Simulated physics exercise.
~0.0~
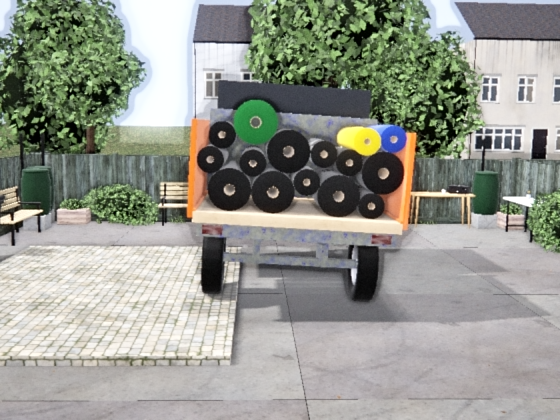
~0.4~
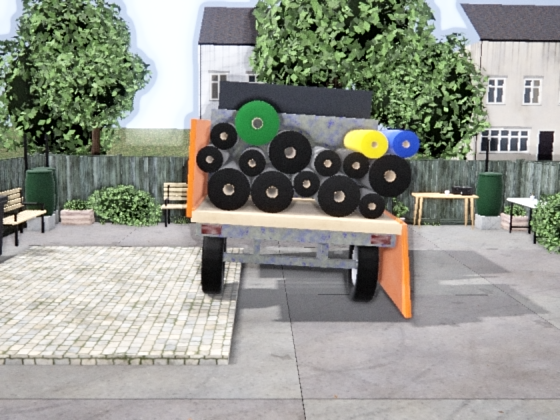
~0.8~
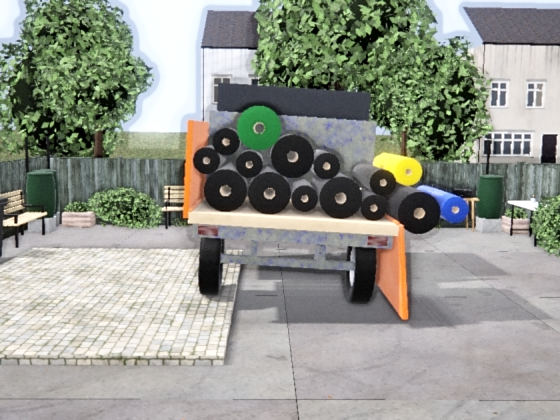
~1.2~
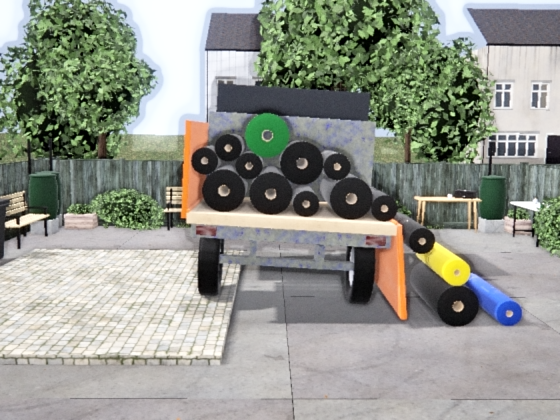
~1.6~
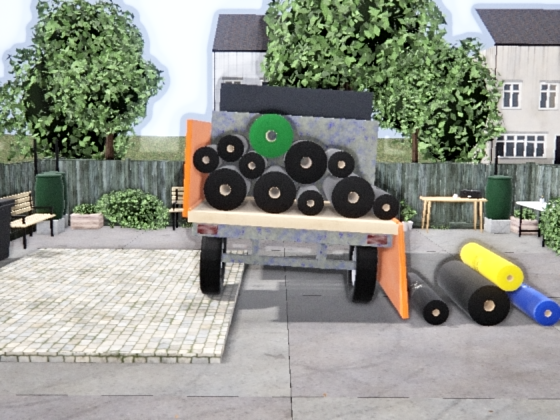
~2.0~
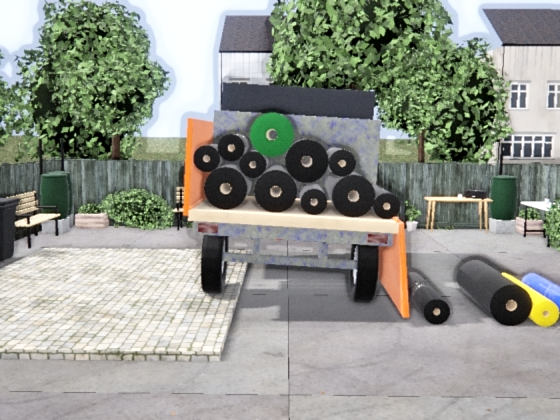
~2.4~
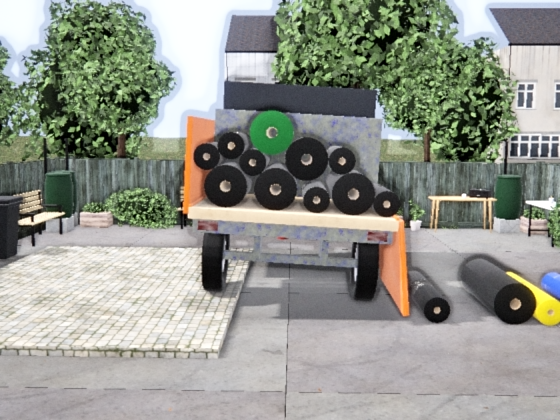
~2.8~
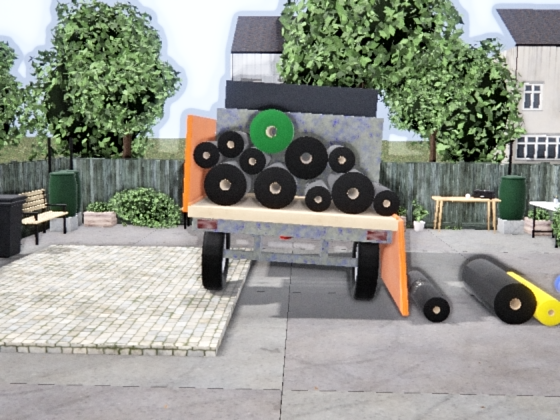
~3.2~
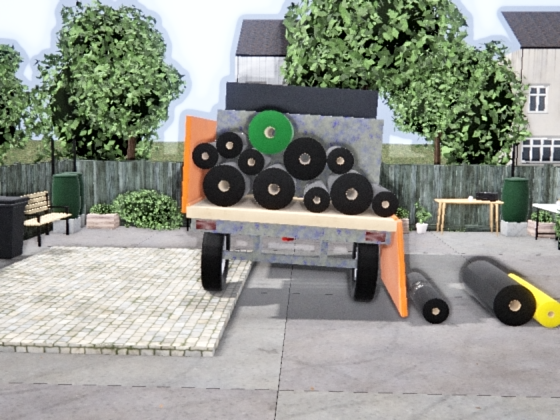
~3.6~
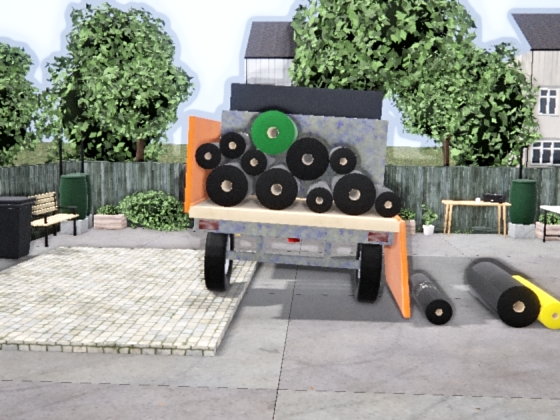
In a paved yard, a flatbed's right side drops and yellow, blue and black rolls tumble off, the green one staying aboard.
